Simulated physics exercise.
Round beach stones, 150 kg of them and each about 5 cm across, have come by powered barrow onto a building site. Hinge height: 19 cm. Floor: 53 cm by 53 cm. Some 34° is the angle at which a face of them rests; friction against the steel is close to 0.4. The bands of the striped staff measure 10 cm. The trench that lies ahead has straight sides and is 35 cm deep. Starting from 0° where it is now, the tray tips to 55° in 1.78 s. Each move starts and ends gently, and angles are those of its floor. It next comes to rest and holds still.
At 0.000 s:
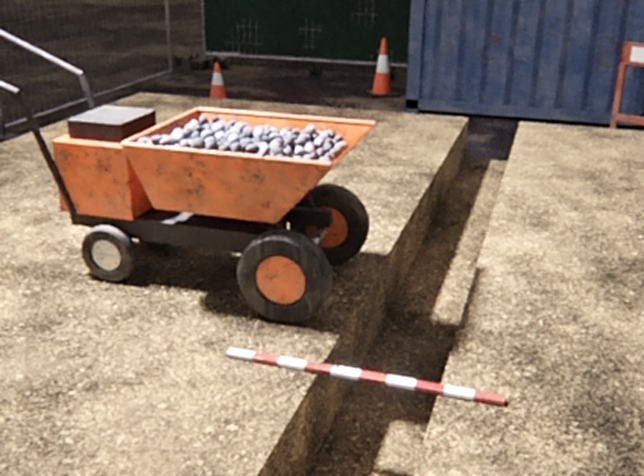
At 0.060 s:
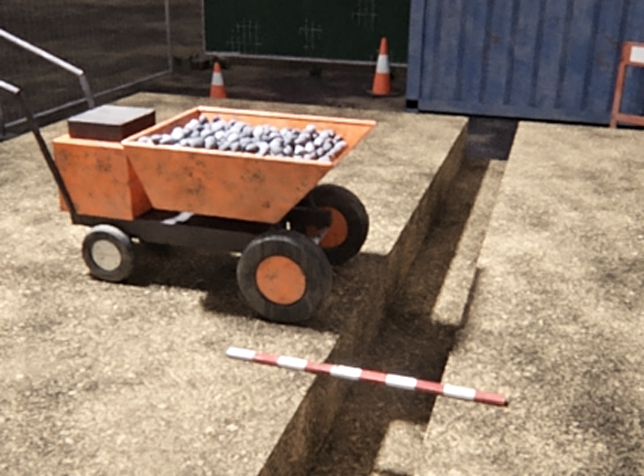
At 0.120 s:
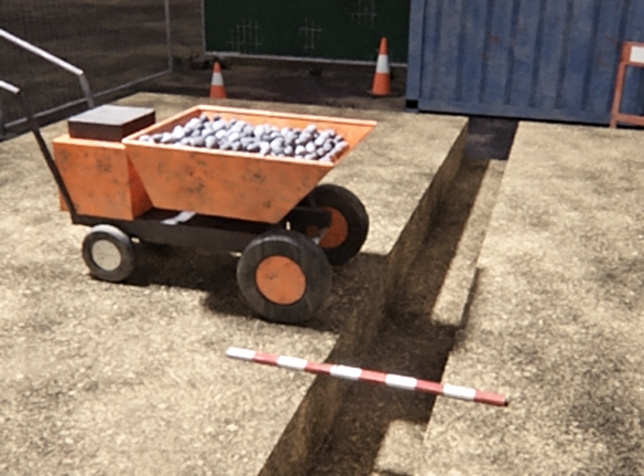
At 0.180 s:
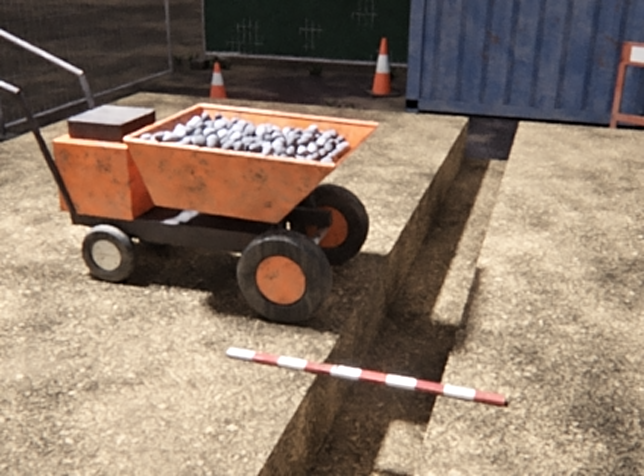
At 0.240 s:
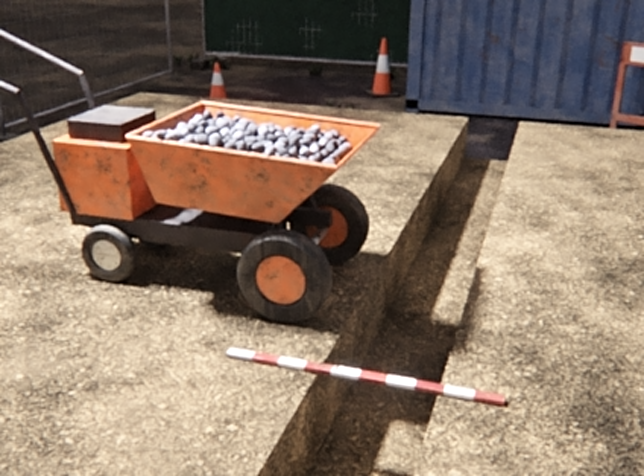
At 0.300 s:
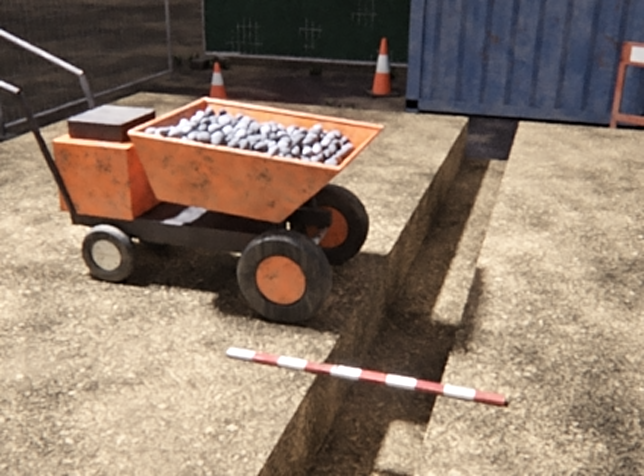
An orange powered barrow loaded with round grey stones stands beside a straight trench, its tray tilting slightly toward the right.
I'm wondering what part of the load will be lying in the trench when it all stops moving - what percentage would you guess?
I would guess about 52 per cent.
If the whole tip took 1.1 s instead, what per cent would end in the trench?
Then some 45 per cent would.
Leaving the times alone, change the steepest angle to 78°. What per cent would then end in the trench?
About 45%.
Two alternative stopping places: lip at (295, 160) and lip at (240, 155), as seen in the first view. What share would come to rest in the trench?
Roughly 75 in a hundred from the first, 85 in a hundred from the second.
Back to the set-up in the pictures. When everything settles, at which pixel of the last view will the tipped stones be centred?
The tipped stones centre close to (451, 357).
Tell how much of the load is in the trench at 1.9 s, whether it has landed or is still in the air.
About 15 per cent by then.
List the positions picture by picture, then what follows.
In the first picture, the tray is at 0°, its lip at (331, 165); the top of the load is at (237, 130).
In the second picture, lip at (332, 165), floor tilted 0°, highest stones at (237, 130); the stones move at 0.1 m/s on average.
In the third picture, lip at (333, 166), floor tilted 1°, highest stones at (238, 129); the stones move at 0.1 m/s on average.
In the fourth picture, lip at (335, 167), floor tilted 2°, highest stones at (231, 127); the stones move at 0.1 m/s on average.
In the fifth picture, the tray is at 3°, its lip at (337, 168); the top of the load is at (225, 125); the stones move at 0.2 m/s on average.
In the sixth picture, the tray is at 4°, its lip at (341, 170); the top of the load is at (222, 121); the stones move at 0.2 m/s on average.
After 1.3 s the floor is at 47°; 100 % in the tray; the foremost stones are at (422, 223).
After 1.9 s the floor is at 55°; 62 % in the tray, 15 % in the trench, 23 % past the trench; the foremost stones are at (557, 311).
After 2.2 s the floor is at 55°; 40 % in the tray, 24 % in the trench, 37 % past the trench; the foremost stones are at (624, 324).
After 4.2 s the floor is at 55°; 11 % in the tray, 52 % in the trench, 37 % past the trench; the foremost stones are at (642, 319).
